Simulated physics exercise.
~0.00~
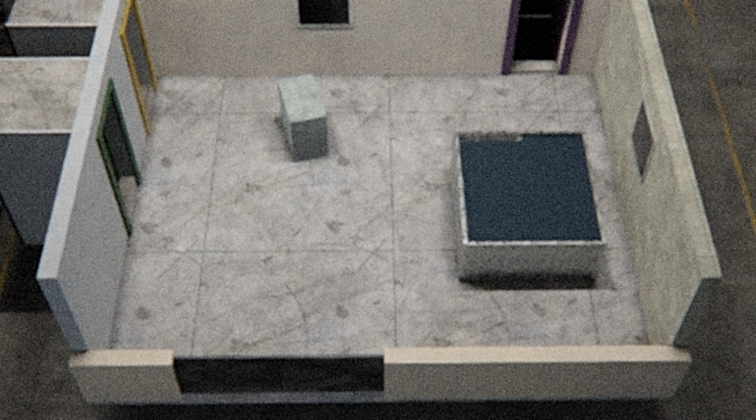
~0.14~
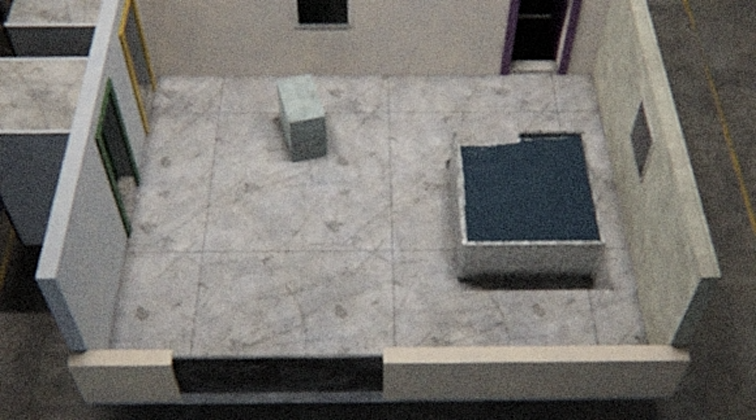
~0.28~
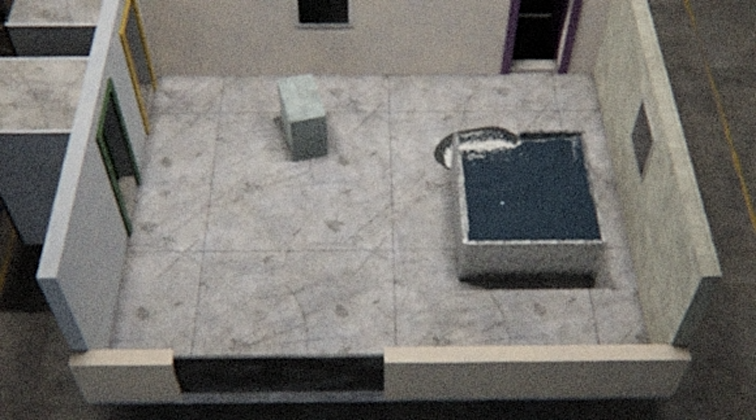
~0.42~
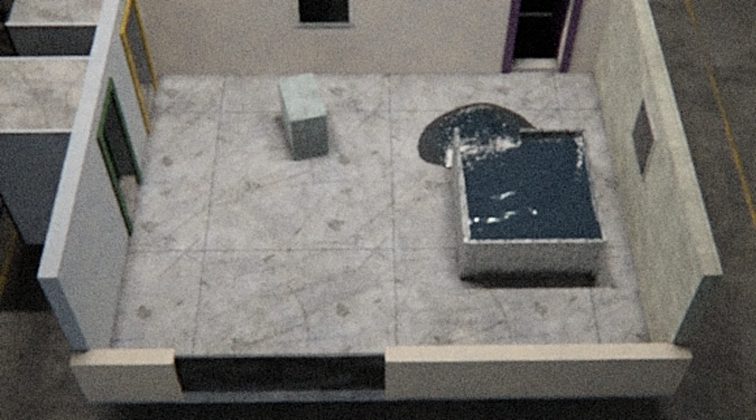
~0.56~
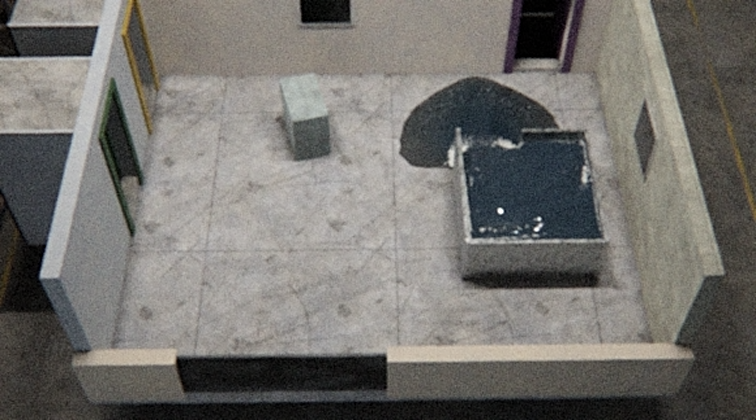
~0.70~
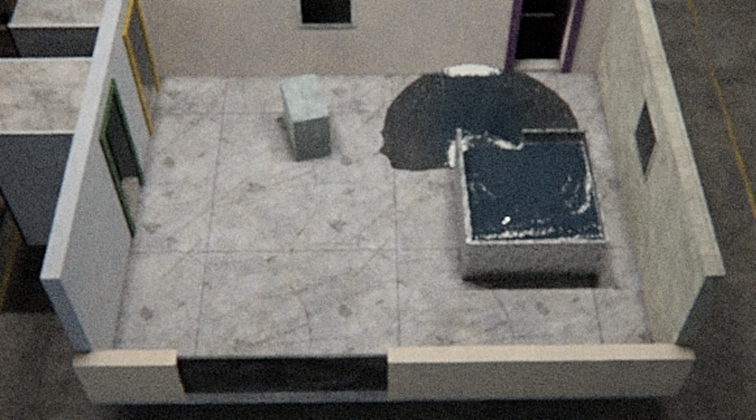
At the start, a square tank of dark, still water sits on the right side of a pale walled floor, near a small grey block. Water then pours through a gap on its far side and spreads in a widening dark pool toward the back wall, while the tank's surface ripples.
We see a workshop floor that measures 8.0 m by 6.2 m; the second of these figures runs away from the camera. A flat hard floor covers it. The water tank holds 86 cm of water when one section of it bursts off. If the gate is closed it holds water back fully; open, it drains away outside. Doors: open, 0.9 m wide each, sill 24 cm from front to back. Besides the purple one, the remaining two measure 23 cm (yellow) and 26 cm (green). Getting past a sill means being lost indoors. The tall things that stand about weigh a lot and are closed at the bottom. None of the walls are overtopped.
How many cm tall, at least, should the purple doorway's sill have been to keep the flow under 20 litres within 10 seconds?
At least about 25 cm.
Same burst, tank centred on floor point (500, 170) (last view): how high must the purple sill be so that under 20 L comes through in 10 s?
New minimum height: Approx. 14.0 cm.
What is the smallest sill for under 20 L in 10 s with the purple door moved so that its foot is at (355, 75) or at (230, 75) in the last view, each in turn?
Roughly 15 cm for the first and 8.0 cm for the second.
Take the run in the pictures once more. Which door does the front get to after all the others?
The answer is the green one.
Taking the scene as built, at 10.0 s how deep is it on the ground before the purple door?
Depth: Near 9.5 cm.
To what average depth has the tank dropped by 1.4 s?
About 60 centimetres.
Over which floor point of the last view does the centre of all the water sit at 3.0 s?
Approximately (463, 159).
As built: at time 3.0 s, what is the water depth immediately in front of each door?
Yellow door 26 cm, green door 0 cm, purple door 19 cm.
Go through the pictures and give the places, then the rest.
The first picture shows still water, 86 cm deep, in the water tank at (527, 188); the purple door at (541, 33) is dry.
In the second picture, water pours out on the far side and has run 0.3 m, to a hidden place; about 10 cm deep outside, 86 cm at the back.
In the third picture, water pours out on the far side and has run 0.9 m, to (475, 132); about 13 cm deep outside, 86 cm at the back.
In the fourth picture, water pours out on the far side and has run 1.5 m, to (477, 106); about 9 cm deep outside, 86 cm at the back.
In the fifth picture, the front is at (476, 80), 2.1 m from the gap on the far side; 4.2 m2 of floor is wet, 82 cm left at the back.
In the sixth picture, the front is at (433, 74), 2.3 m from the gap on the far side; 6.0 m2 of floor is wet, 74 cm left at the back; the purple door at (544, 31), 2.6 m from the gap, is still 0.3 m from the nearest water.
After 1.4 s water covers 20 % of the floor, deepest (49 cm) near (474, 166); 24 cm at the purple door, 26 litres in over its 10 cm sill.
After 3.0 s water covers 35 % of the floor, deepest (34 cm) near (584, 74); 19 cm at the purple door, 145 litres in over its 10 cm sill.
After 10.0 s water covers 100 % of the floor, deepest (14 cm) near (470, 375); 9 cm at the purple door, 227 litres in over its 10 cm sill.
At the purple door as built, the water arrived by 0.8 s and peaked near 26 cm at 1.8 s.
With a sill of 22.5 cm, 34 litres would have come in within the 10 s; with 30.5 cm, 4 litres. So under 20 litres takes about 25 cm.
